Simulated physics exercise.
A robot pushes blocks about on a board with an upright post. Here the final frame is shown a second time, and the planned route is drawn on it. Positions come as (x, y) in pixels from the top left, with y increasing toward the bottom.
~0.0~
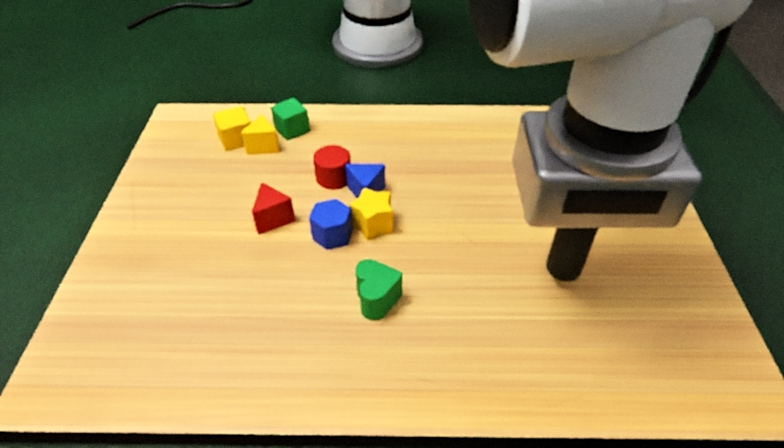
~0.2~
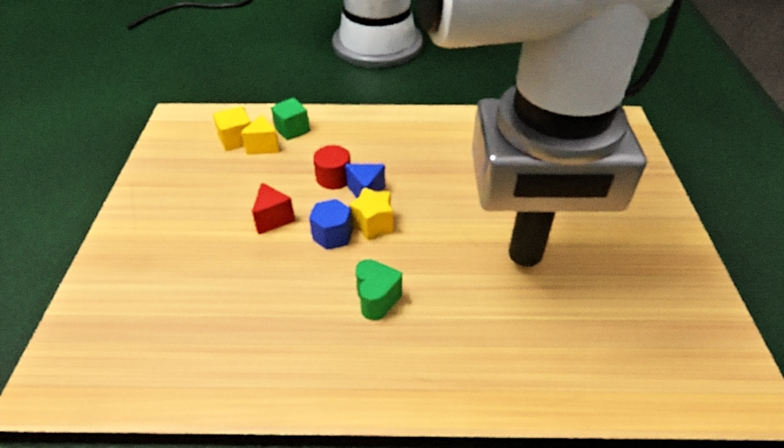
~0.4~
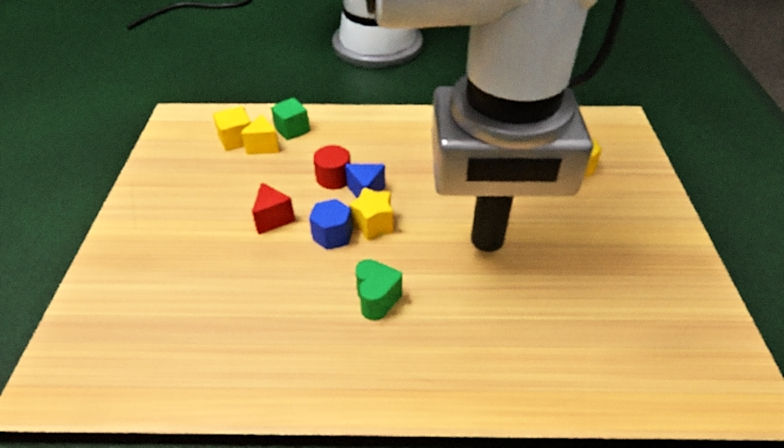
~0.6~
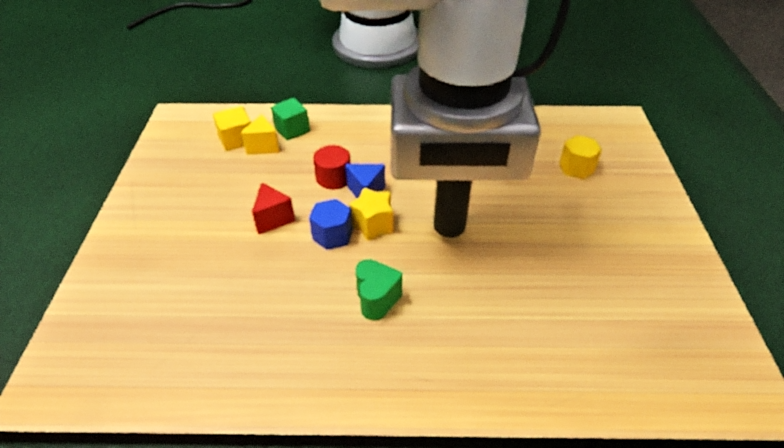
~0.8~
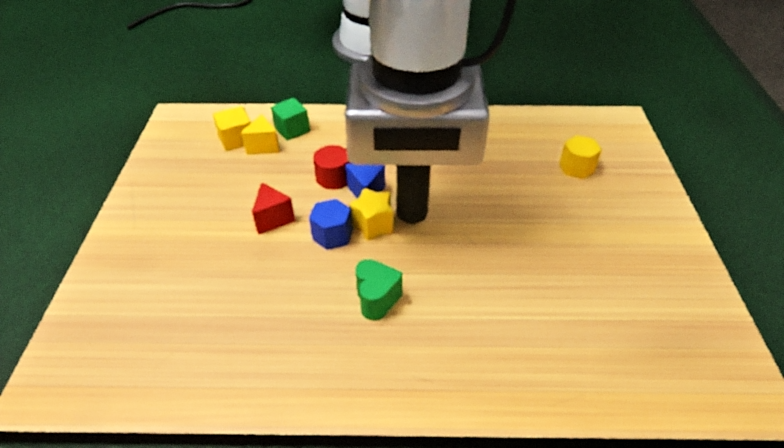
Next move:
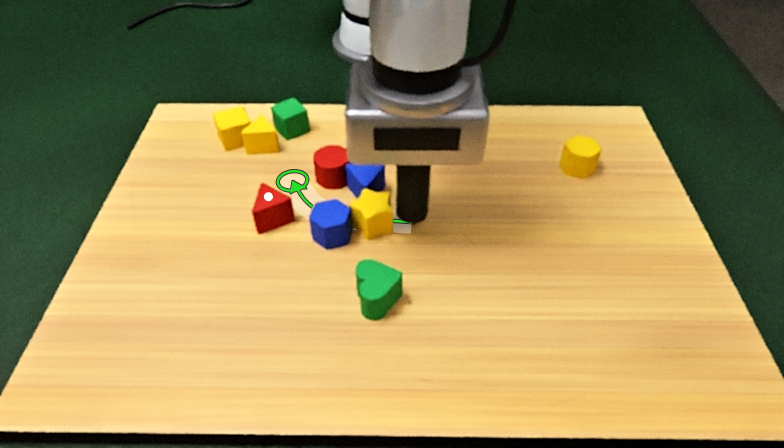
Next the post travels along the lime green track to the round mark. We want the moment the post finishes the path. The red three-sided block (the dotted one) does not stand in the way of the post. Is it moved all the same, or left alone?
It will end up elsewhere.
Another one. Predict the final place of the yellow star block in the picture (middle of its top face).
At the end it should sit near (284, 201).
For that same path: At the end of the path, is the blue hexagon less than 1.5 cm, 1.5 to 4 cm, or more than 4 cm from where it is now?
Its displacement is above 4 cm.
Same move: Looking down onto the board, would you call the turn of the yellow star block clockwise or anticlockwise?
Anticlockwise.
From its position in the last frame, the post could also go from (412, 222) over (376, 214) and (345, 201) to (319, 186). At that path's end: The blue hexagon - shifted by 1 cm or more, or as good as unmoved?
The answer is that it is displaced.
Drawn move, from (412, 222) by way of (361, 219) and (315, 208) to (293, 181); the dot is on the red three-sided block.
What follows on the original path. One third of the way, post at (360, 210); blue hexagon at (299, 221), turned 50° anticlockwise; yellow star block at (325, 199).
Two thirds of the way, post at (313, 199); red three-sided block at (248, 197), turned 20° clockwise; blue hexagon at (275, 229), turned 75° anticlockwise; blue three-sided block at (362, 170), turned 25° clockwise; yellow star block at (285, 201), turned 40° anticlockwise.
At the end, post at (291, 172); red three-sided block at (247, 198), turned 25° clockwise; blue hexagon at (275, 229), turned 75° anticlockwise; blue three-sided block at (362, 170), turned 25° clockwise; yellow star block at (284, 201), turned 50° anticlockwise.
